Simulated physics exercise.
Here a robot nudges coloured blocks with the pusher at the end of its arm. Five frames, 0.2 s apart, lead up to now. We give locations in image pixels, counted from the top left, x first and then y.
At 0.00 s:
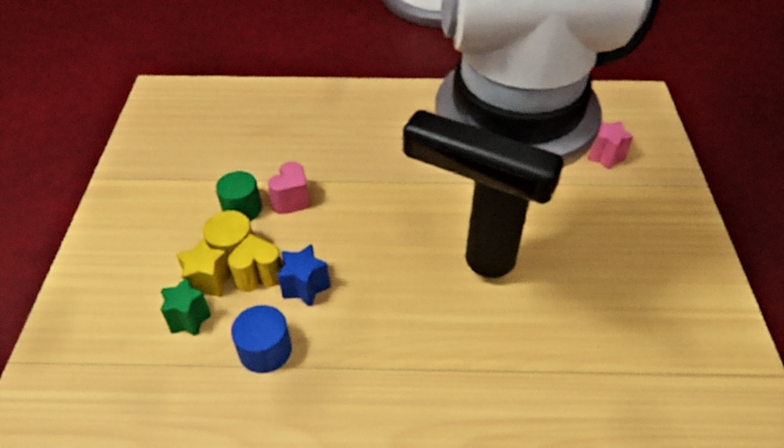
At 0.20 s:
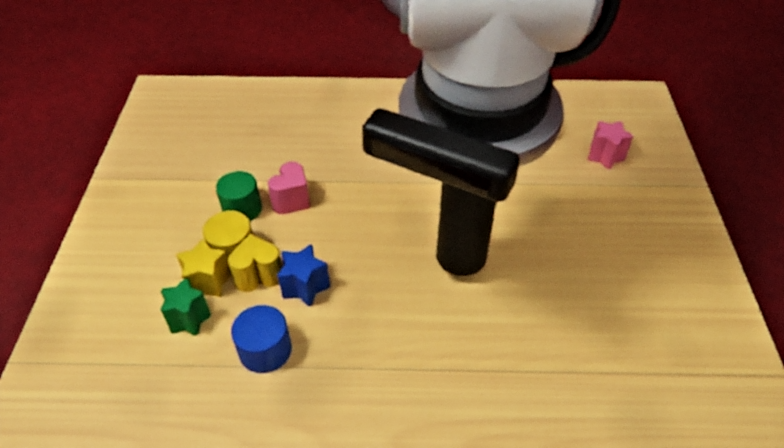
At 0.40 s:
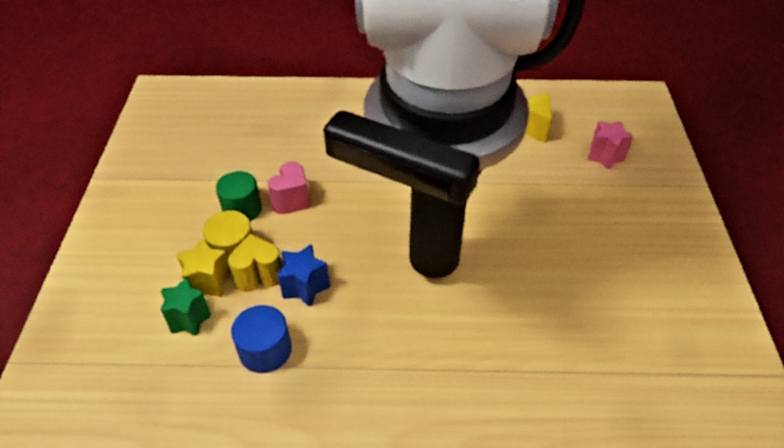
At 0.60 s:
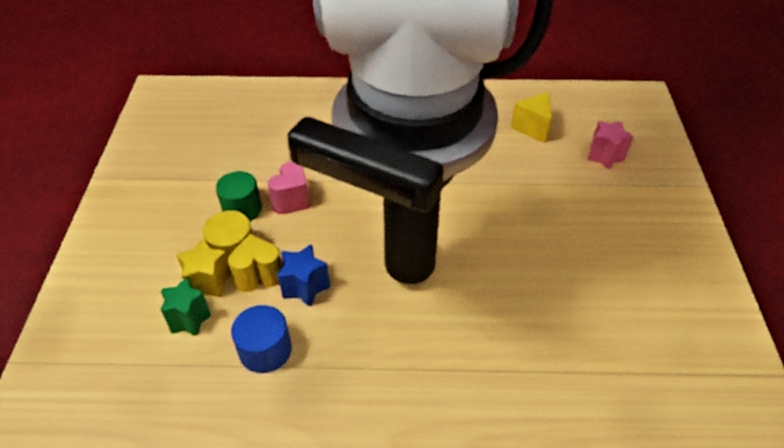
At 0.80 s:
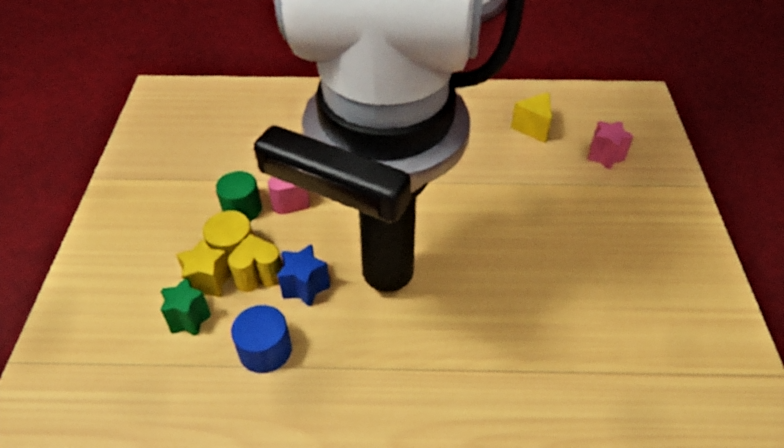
The robot arm glides slowly left across the wooden table, its black pusher upright, first uncovering a yellow triangle near the pink star at the back. It continues left toward the blue star, partly covering the pink heart from view, while the coloured blocks all stay still.
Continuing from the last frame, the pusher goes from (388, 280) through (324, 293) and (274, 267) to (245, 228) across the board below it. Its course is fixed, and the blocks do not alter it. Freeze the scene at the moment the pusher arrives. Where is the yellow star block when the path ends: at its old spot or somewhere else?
It gets displaced.
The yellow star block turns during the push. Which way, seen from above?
Overhead view: Anti-clockwise.
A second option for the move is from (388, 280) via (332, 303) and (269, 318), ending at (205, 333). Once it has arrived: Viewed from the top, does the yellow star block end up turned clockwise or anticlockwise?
From above, the yellow star block will be seen to turn anti-clockwise.
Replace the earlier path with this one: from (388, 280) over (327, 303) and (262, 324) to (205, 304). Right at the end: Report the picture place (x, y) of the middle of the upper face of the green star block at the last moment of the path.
In the picture, that point is around (151, 294).
The first path, step by step. One third of the way, pusher (322, 284); yellow star block (187, 256), turned 20° anticlockwise; yellow circle (215, 221); yellow heart (231, 250), turned 15° clockwise; blue star block (269, 262), turned 20° clockwise.
Two thirds of the way, pusher (272, 258); yellow star block (143, 258), turned 65° anticlockwise; yellow circle (200, 209); yellow heart (178, 242), turned 50° clockwise; blue star block (216, 245).
At the end, pusher (243, 219); green star block not moved; yellow star block (129, 265), turned 95° anticlockwise; yellow circle (176, 193); yellow heart (156, 240), turned 25° clockwise; blue circle not moved; blue star block (196, 221), turned 60° anticlockwise.
